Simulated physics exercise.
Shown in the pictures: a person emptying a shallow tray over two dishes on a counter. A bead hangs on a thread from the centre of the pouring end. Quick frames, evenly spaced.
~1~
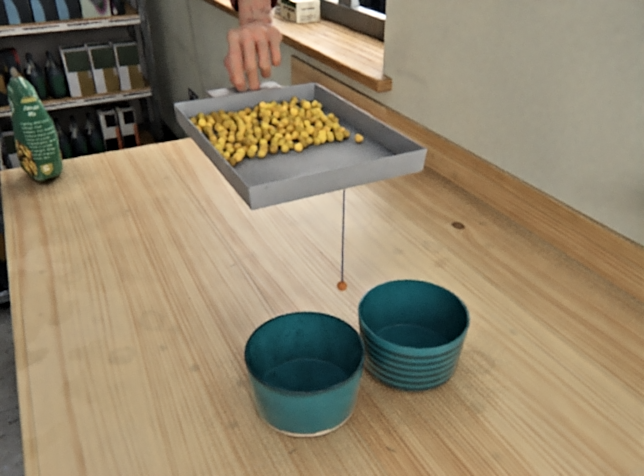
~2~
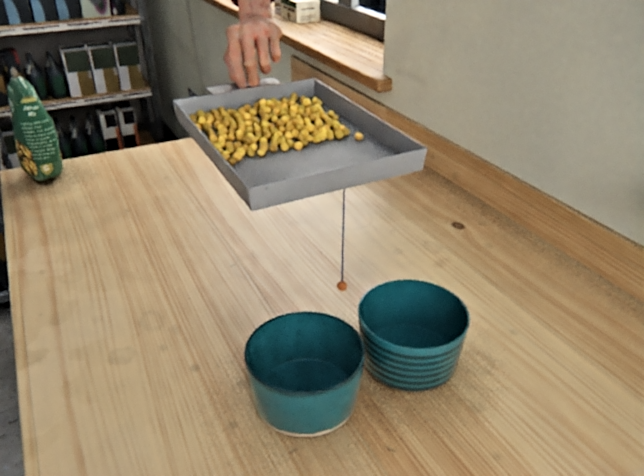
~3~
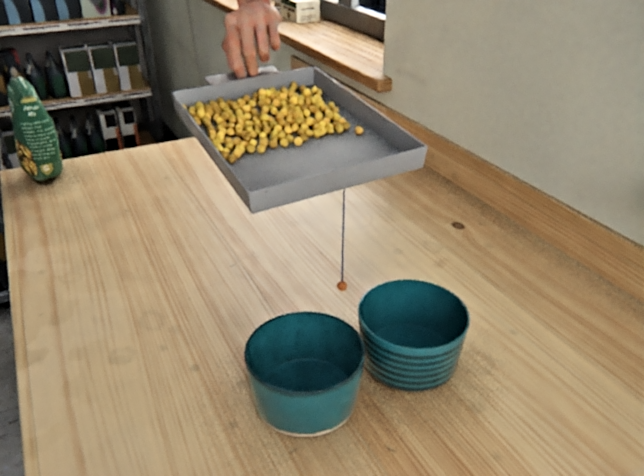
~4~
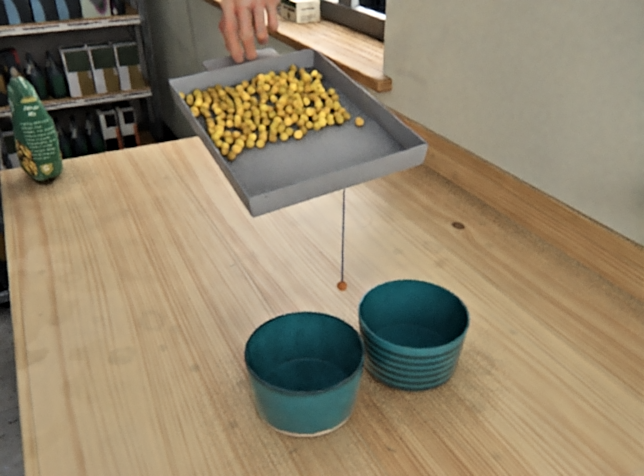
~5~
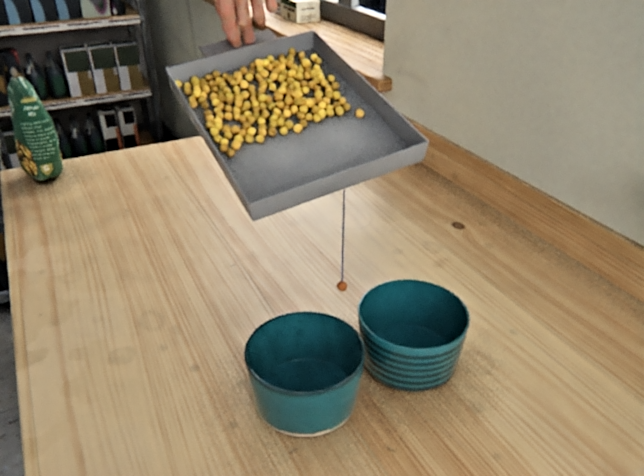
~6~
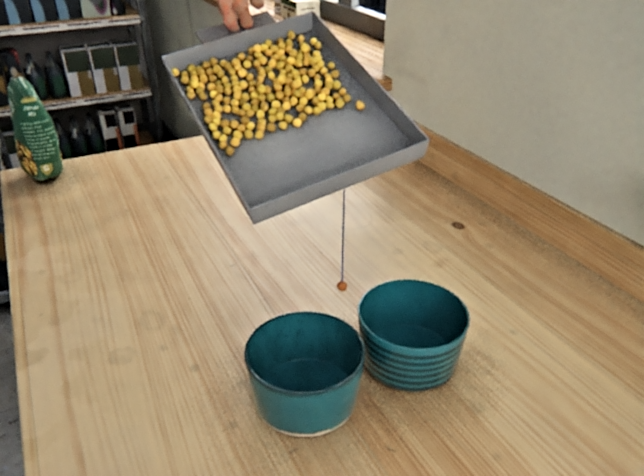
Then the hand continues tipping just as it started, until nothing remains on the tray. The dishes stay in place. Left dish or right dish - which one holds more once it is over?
The left one holds more.
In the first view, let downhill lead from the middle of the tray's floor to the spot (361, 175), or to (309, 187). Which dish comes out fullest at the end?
Case one: The dish at right. Case two: The dish at left.
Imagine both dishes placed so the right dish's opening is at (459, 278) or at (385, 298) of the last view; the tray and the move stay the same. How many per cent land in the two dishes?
In turn 10 and 80 in a hundred.
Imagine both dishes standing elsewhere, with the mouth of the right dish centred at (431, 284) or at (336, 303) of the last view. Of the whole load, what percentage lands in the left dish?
It would be roughly 40 per cent, followed by roughly 50 per cent.
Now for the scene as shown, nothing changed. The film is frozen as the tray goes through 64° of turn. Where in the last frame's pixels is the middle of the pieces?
Close to (273, 165).
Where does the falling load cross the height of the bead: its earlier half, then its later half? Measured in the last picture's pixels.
It goes through near (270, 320) first, then near (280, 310).
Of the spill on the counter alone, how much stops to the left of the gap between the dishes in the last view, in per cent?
Close to 100 %.
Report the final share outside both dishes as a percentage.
Result: Near 40 % of the load.
Shortly afterwards, tray tipped steeply; all but a few on the tray; only a few in the air.
Next, tray tipped past a quarter turn; the bulk on the tray; near a quarter in the left dish; a little outside both; only a few in the air.
Some moments later, tray tipped past a quarter turn; only a few on the tray; near half in the left dish; near a third outside both; only a few in the air.
In the end, tray tipped past a quarter turn; near half in the left dish; none at all in the right dish; near half outside both.
